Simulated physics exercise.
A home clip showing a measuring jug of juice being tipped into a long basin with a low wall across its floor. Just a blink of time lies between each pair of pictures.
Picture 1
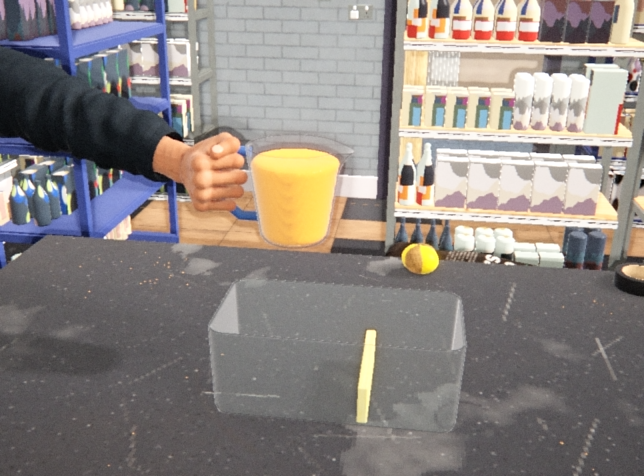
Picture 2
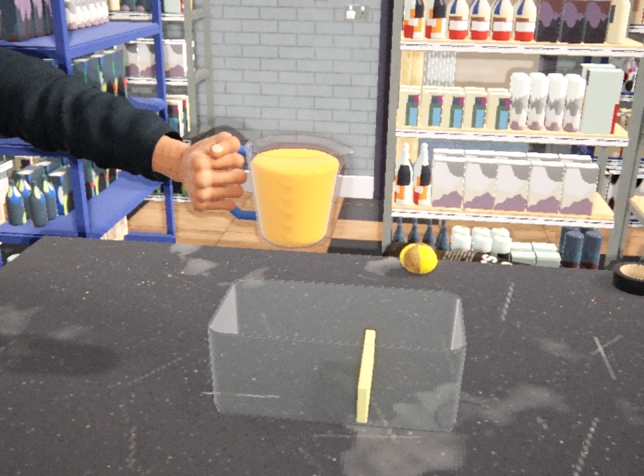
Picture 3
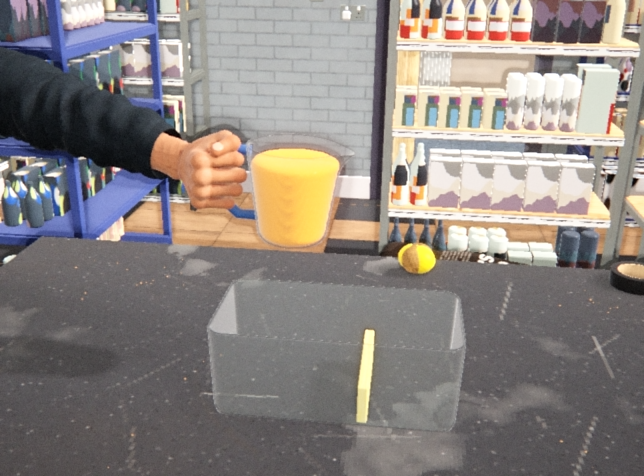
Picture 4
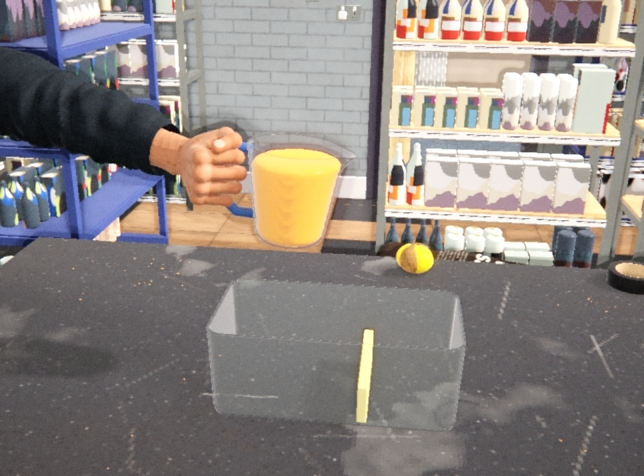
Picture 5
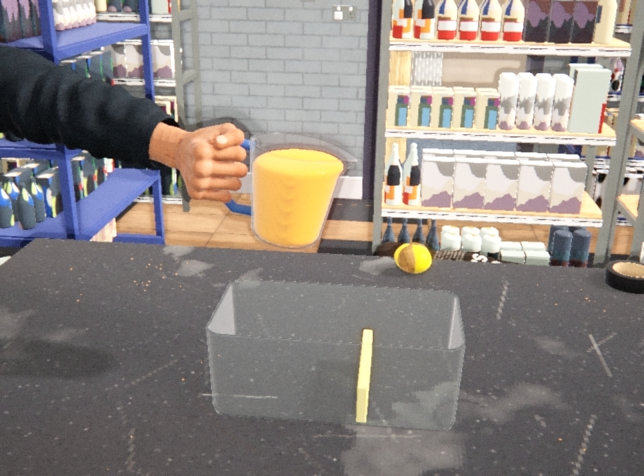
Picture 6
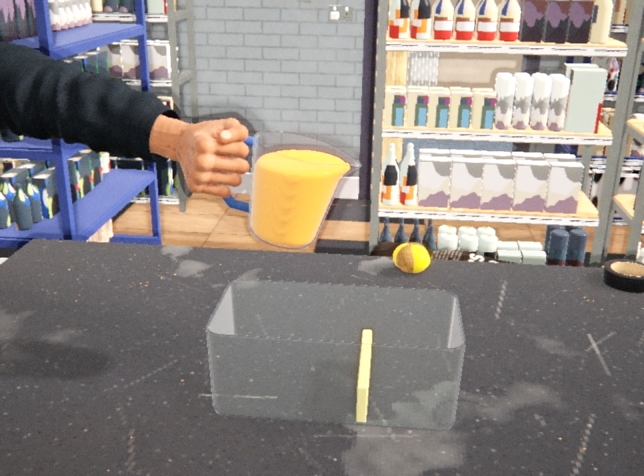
A hand at the end of a black sleeve reaches in from the left, holding a clear jug of orange juice by its blue handle above a dark, speckled counter in a shop, seen from slightly above. Below sits a long transparent basin with a low yellow wall inside, a yellow ball behind it, and stocked shelves beyond. The jug starts upright and gradually leans right, while the background drifts slightly left as the camera shifts.
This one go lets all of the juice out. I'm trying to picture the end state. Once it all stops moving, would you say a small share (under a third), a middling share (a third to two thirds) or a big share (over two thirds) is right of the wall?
A big share, over two thirds.
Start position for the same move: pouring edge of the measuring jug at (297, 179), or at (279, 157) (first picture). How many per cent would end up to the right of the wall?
Near 10 per cent for the first start, near 5 per cent for the second.
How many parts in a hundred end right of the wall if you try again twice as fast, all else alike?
Near 80 in a hundred.
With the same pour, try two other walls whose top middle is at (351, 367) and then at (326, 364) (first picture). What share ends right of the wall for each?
85 per cent first, then 90 per cent.
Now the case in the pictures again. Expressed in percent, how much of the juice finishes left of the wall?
10 in a hundred.
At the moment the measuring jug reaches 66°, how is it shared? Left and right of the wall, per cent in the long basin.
Left side: 0 in a hundred; right side: 10 in a hundred.
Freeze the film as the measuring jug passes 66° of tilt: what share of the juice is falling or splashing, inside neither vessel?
About 20 per cent.
A moment on, the measuring jug is tipped part way and 70 per cent is still to pour, 0 is left of the wall and 10 right of it.
Next, the measuring jug is tipped right over and 13 per cent is still to pour, 2 is left of the wall and 69 right of it.
Then the measuring jug is tipped right over and 0 per cent is still to pour, 10 is left of the wall and 88 right of it.
Later the measuring jug is tipped right over and 0 per cent is still to pour, 11 is left of the wall and 87 right of it.
In the end 11 per cent lies left of the wall, 87 right of it and 2 outside.
